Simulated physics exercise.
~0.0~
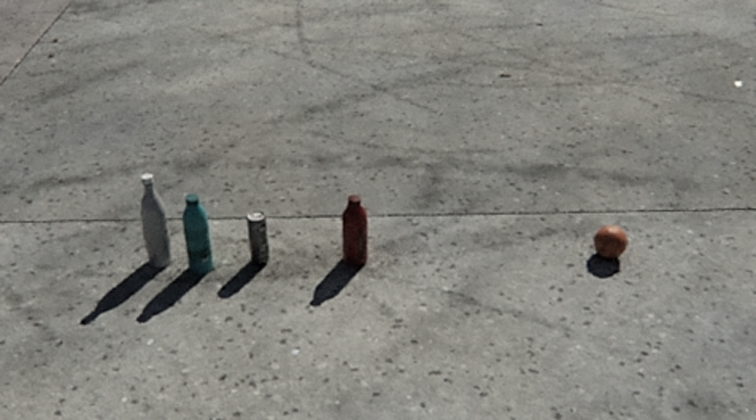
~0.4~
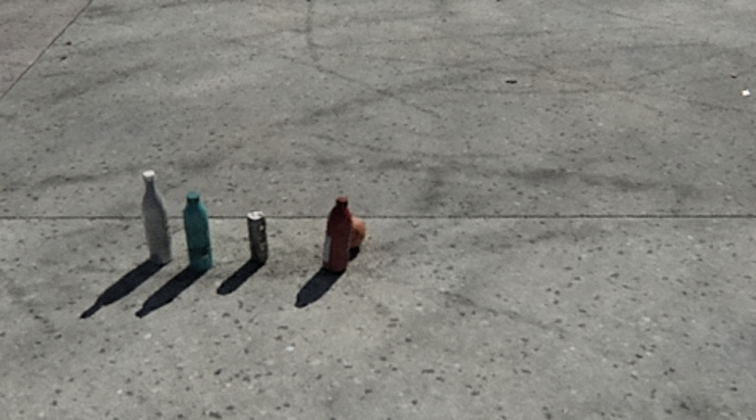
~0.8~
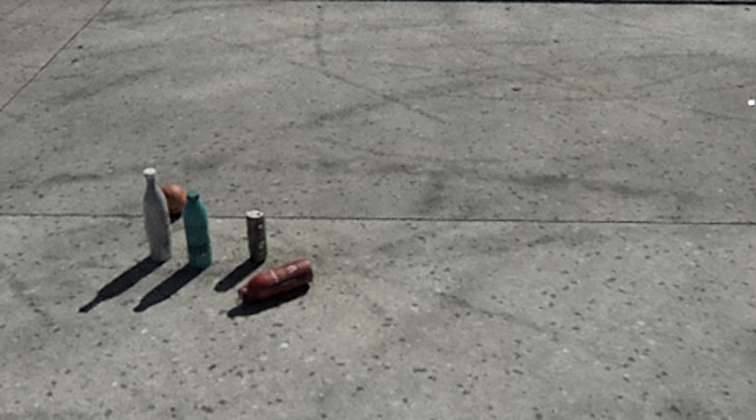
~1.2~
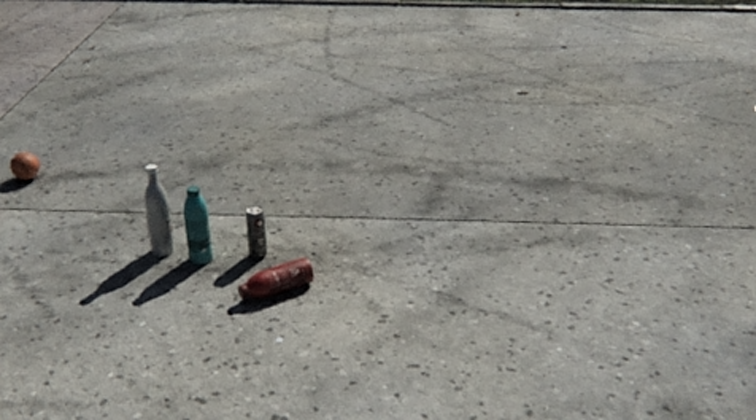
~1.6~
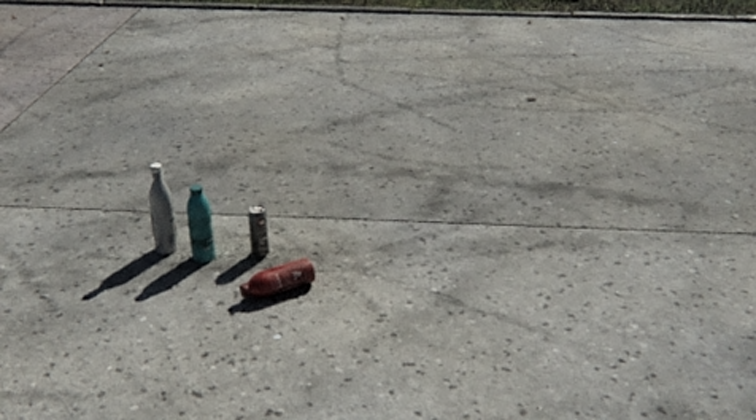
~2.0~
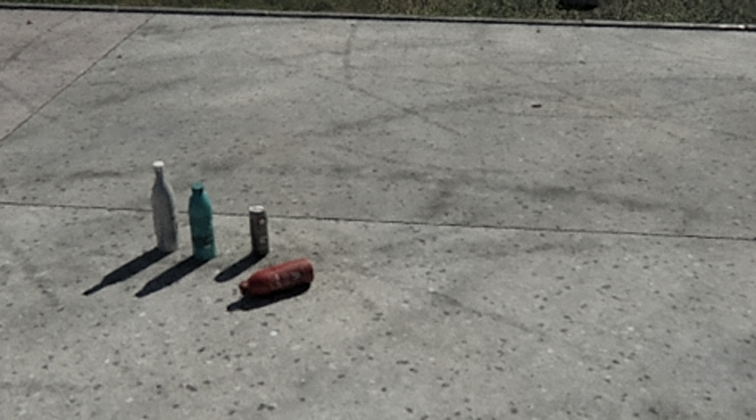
An orange ball rolls left, knocks over the red bottle, and leaves three objects standing.
